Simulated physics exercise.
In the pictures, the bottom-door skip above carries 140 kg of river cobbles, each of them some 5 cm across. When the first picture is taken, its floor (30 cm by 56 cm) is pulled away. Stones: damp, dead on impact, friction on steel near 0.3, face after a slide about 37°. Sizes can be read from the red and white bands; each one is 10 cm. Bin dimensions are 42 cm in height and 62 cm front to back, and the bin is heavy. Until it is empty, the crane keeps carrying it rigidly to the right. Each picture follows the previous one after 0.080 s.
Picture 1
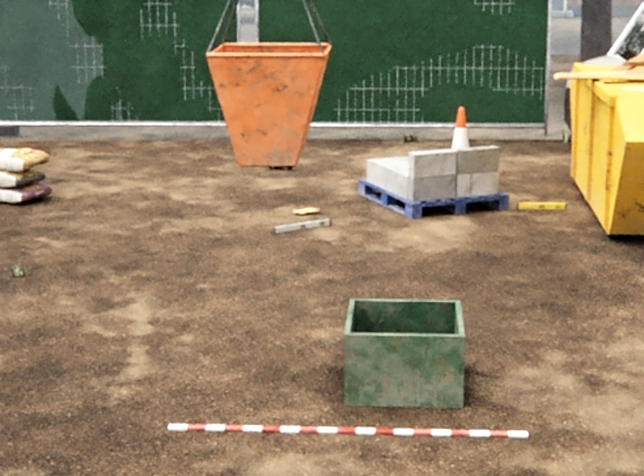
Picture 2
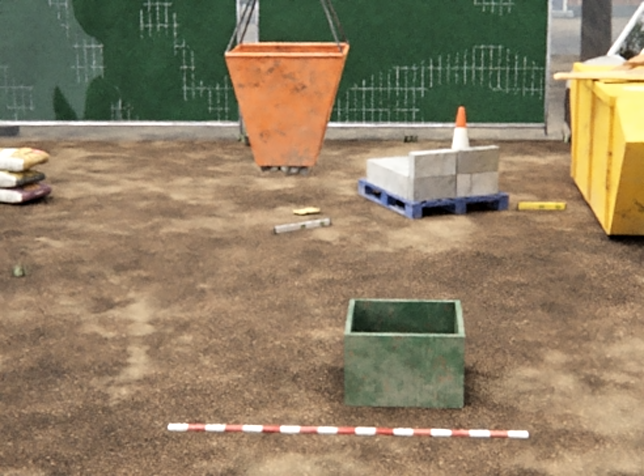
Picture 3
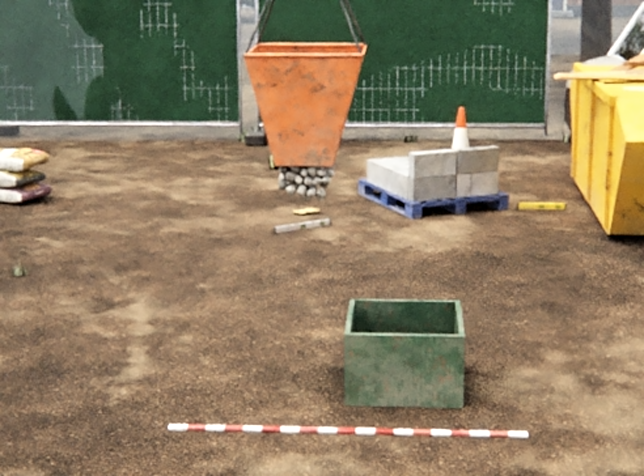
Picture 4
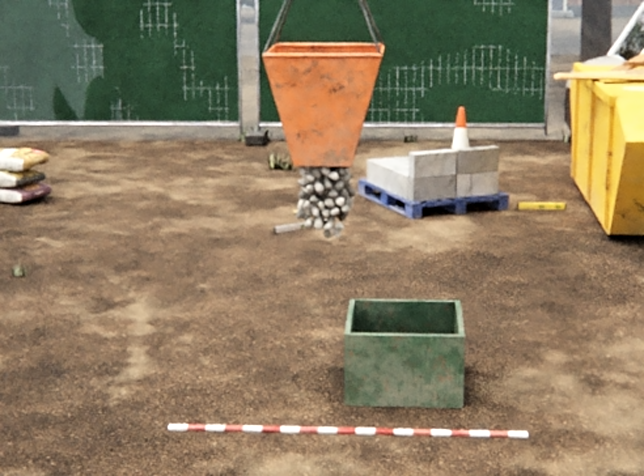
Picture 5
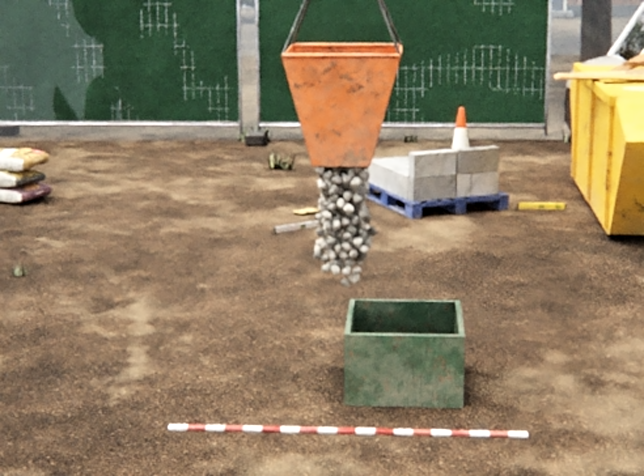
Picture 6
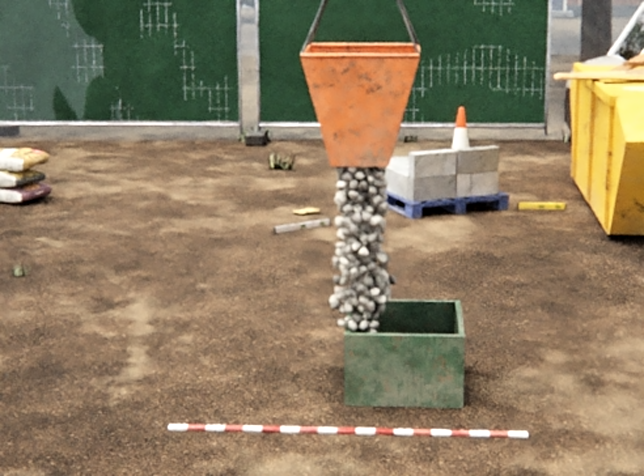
An orange skip hanging from two dark straps glides steadily to the right across a bare dirt yard, seen from a fixed, slightly raised viewpoint. Behind it are green hoarding panels, with stacked sacks at left, grey blocks and a cone on a blue pallet, a yellow container at right, and an open green bin behind a red-and-white pole. Grey cobbles emerge beneath the moving skip and pour downward in a lengthening column, its lower end reaching the bin's left side.
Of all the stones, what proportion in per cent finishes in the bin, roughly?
Roughly 96 per cent of them.
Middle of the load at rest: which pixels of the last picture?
Centre at rest: Roughly (415, 358).
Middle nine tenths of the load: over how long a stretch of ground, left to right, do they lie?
About 50 cm.
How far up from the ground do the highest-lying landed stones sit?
Roughly 42 centimetres.
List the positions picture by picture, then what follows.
In the first picture, the outlet is at (267, 156); nothing has dropped yet.
In the second picture, the outlet is at (286, 156); 6 % is out.
The third picture shows outlet at (304, 157), the stream shows down to (318, 188); 80 % still inside.
The fourth picture shows outlet at (323, 157), the stream shows down to (336, 222); 64 % still inside.
The fifth picture shows outlet at (341, 157), the stream shows down to (354, 267); 44 % still inside.
The sixth picture shows outlet at (360, 157), the stream shows down to (359, 312); 24 % still inside.
Then, 0.3 s after the last picture, 0 % in the bottom-door skip, 1 % falling or lying left of the bin, 98 % falling or lying in the bin, 1 % falling or lying beside or right of the bin; the stones farthest right are at (450, 355).
Then, 0.7 s after the last picture, 0 % in the bottom-door skip, 1 % falling or lying left of the bin, 96 % falling or lying in the bin, 3 % falling or lying beside or right of the bin; the stones farthest right are at (537, 382).
Then, 1.3 s after the last picture, 0 % in the bottom-door skip, 1 % falling or lying left of the bin, 96 % falling or lying in the bin, 3 % falling or lying beside or right of the bin; the stones farthest right are at (594, 384).
Then, 2.2 s after the last picture, 0 % in the bottom-door skip, 1 % falling or lying left of the bin, 96 % falling or lying in the bin, 3 % falling or lying beside or right of the bin; the stones farthest right are at (596, 381).
Then, 4.1 s after the last picture, 0 % in the bottom-door skip, 1 % left of the bin, 96 % in the bin, 3 % beside or right of the bin; the stones farthest right are at (596, 381).
